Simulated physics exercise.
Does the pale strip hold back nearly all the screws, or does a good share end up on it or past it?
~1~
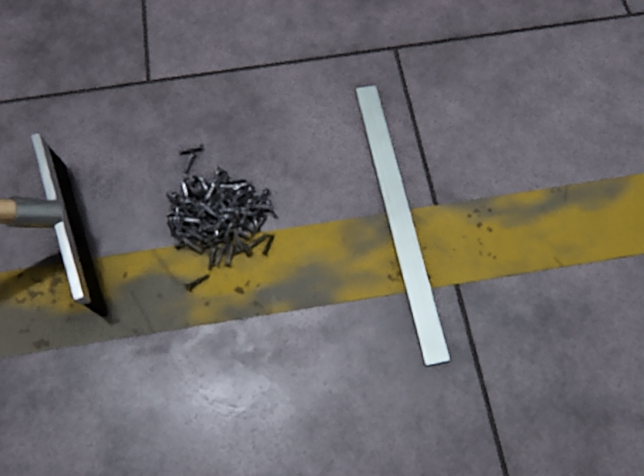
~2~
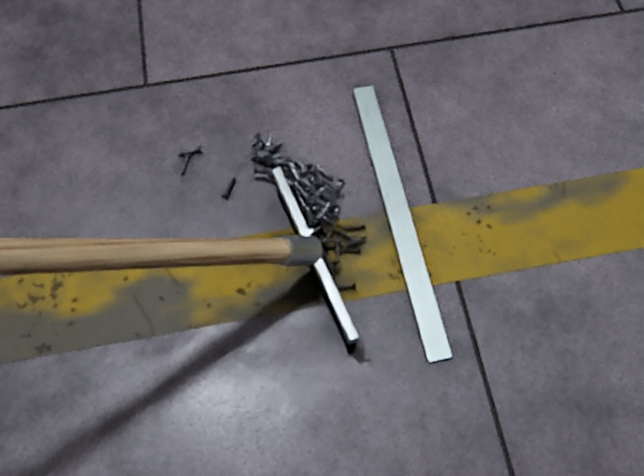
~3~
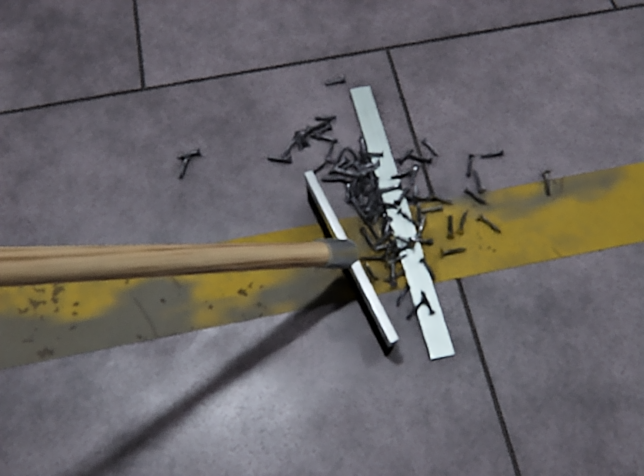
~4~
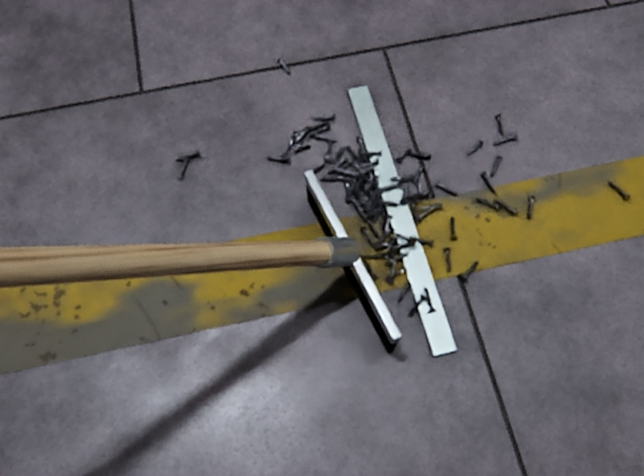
A good share of the screws ends up lying on the pale strip or past it, though many others stay in front.
